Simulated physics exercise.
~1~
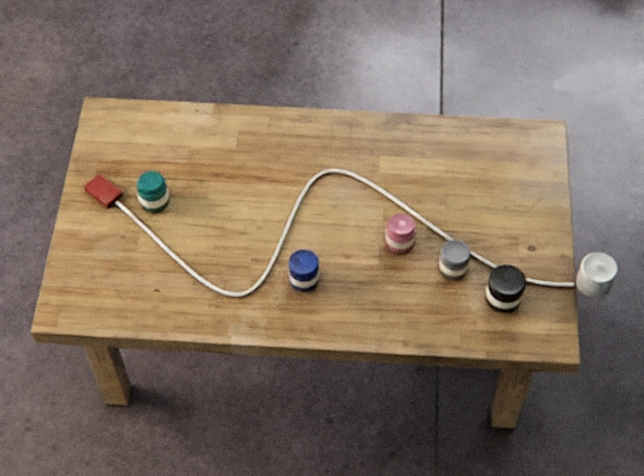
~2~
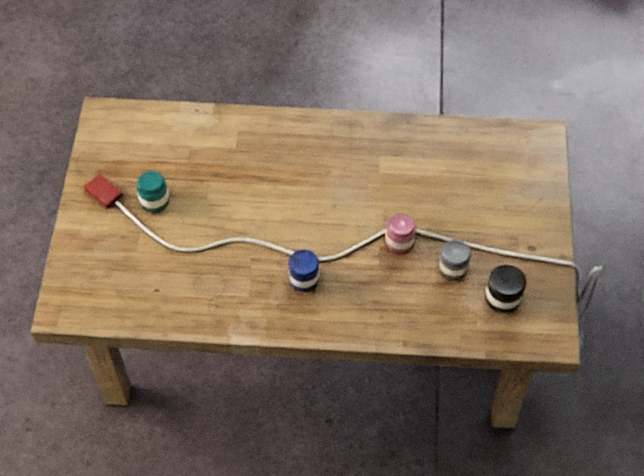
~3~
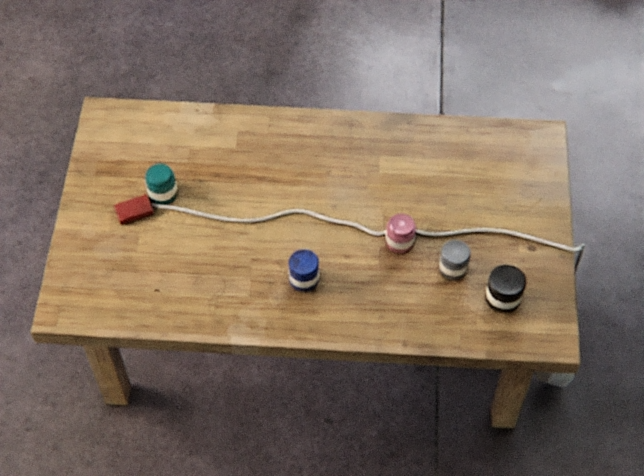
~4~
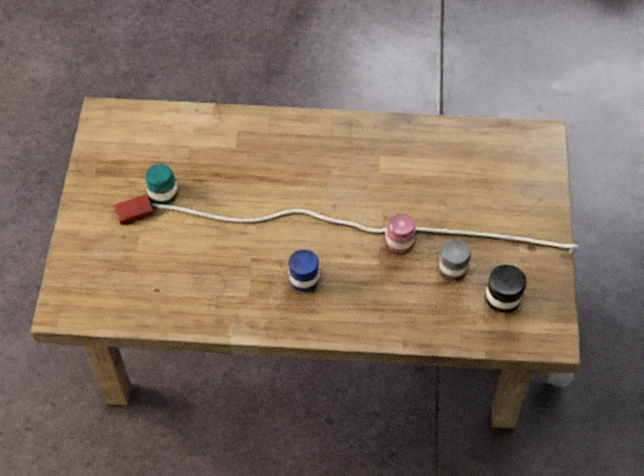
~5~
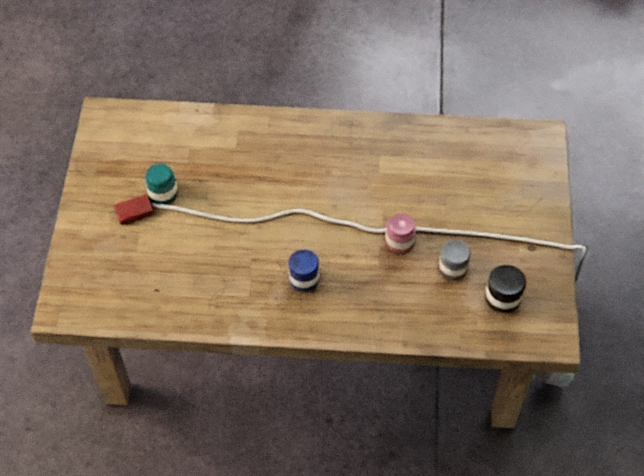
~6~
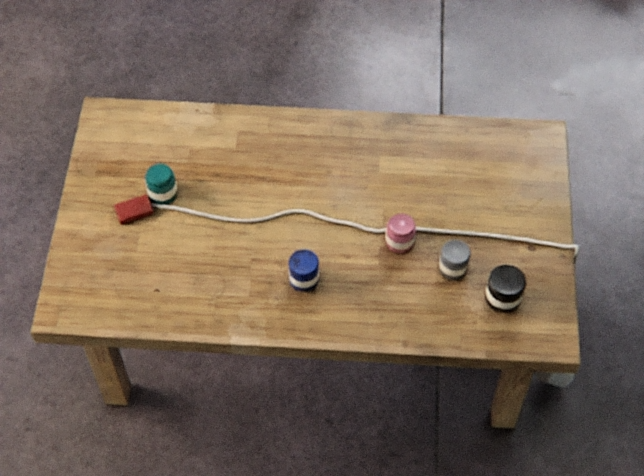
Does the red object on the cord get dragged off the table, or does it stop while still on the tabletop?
It stops while still on the tabletop. It slides only a short way to the right and comes to rest near the teal jar.
